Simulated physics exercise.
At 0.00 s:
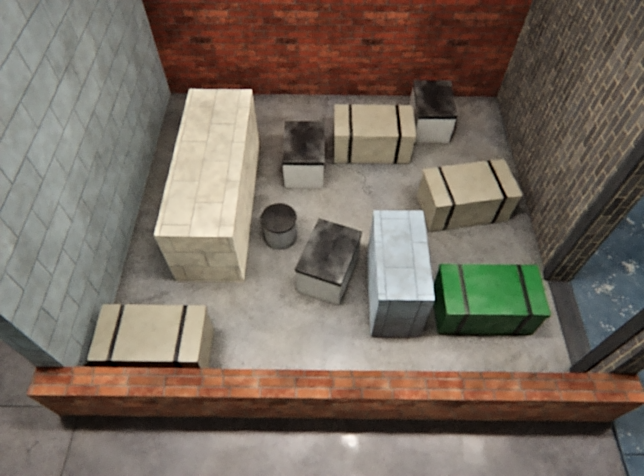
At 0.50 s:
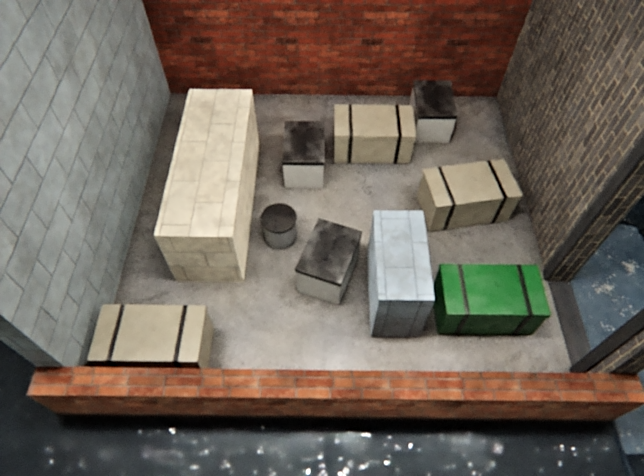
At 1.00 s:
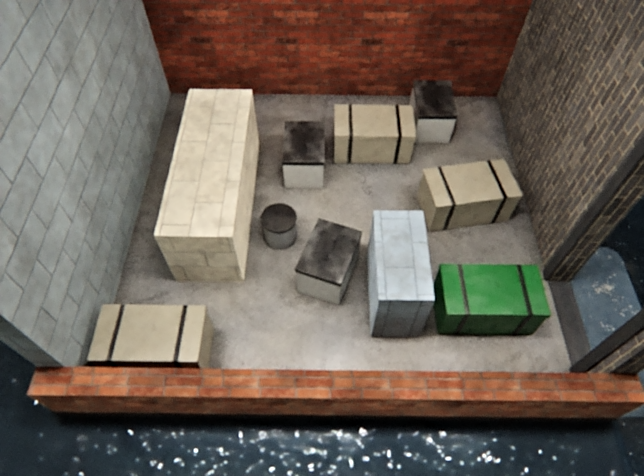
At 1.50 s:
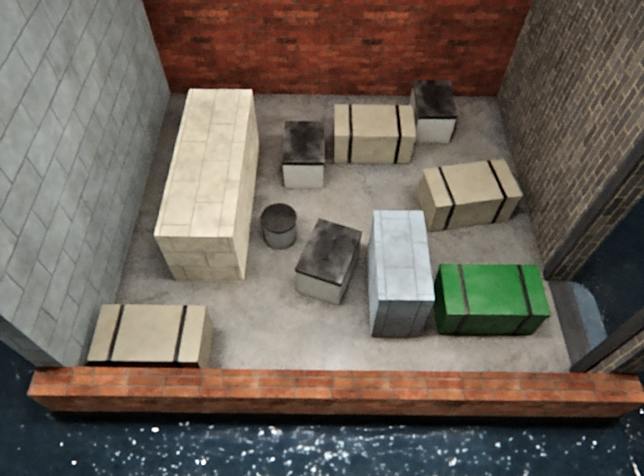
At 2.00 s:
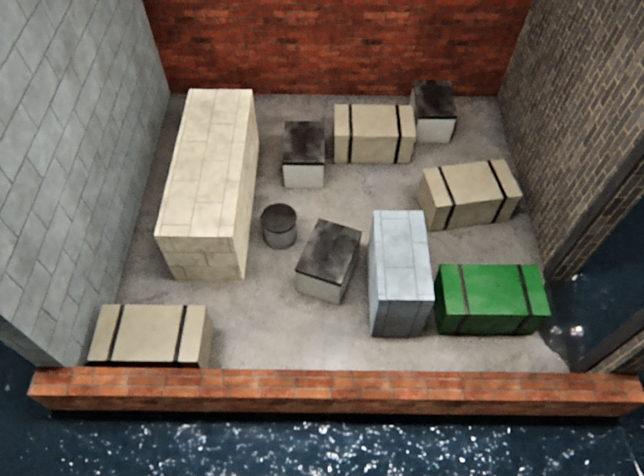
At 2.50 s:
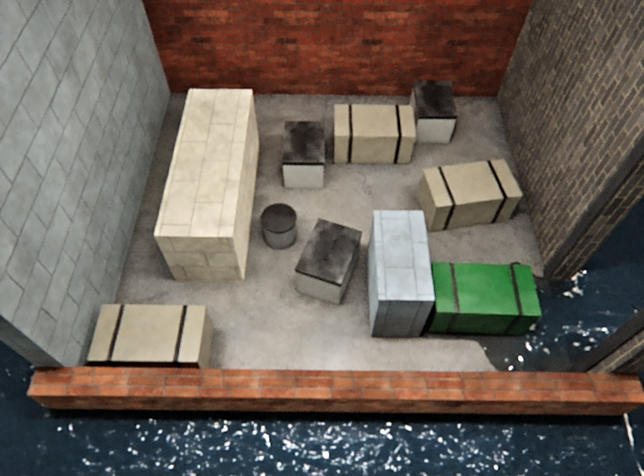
To begin with, trunks, boxes and a pail stand on the dry floor of a walled room seen from above. Dark, glinting water spreads outside the low front wall and then fills the doorway at right. It creeps inside around the green trunk, which shifts slightly left while everything else stays still.
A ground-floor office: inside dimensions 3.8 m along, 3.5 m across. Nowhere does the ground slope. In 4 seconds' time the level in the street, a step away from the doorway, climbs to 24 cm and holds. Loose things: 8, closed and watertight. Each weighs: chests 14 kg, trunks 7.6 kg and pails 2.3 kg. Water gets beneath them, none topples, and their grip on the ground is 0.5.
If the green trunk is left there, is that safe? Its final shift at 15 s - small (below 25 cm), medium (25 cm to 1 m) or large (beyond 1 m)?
Large.
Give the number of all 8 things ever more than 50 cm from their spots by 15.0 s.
The answer here is 6.
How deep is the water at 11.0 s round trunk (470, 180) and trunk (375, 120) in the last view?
Close to 9 and 12 centimetres.
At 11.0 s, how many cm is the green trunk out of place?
It has shifted about 150 cm.
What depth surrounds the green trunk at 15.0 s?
I'd say around 13 cm.
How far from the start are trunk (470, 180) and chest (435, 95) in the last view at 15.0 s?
They sit 50 cm and 50 cm away, in the order given.
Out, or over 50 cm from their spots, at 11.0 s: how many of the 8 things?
4.
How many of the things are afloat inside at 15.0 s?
At that time, 8.
After 3.5 s the green trunk is near (475, 284), 0.2 m from its start, aground; 0 afloat.
After 6.8 s the green trunk is near (463, 178), 1.1 m from its start, afloat; 4 afloat.
After 11.0 s the green trunk is near (442, 135), 1.7 m from its start, afloat; 7 afloat.
After 15.0 s the green trunk is near (421, 110), 2.0 m from its start, afloat; 8 afloat.
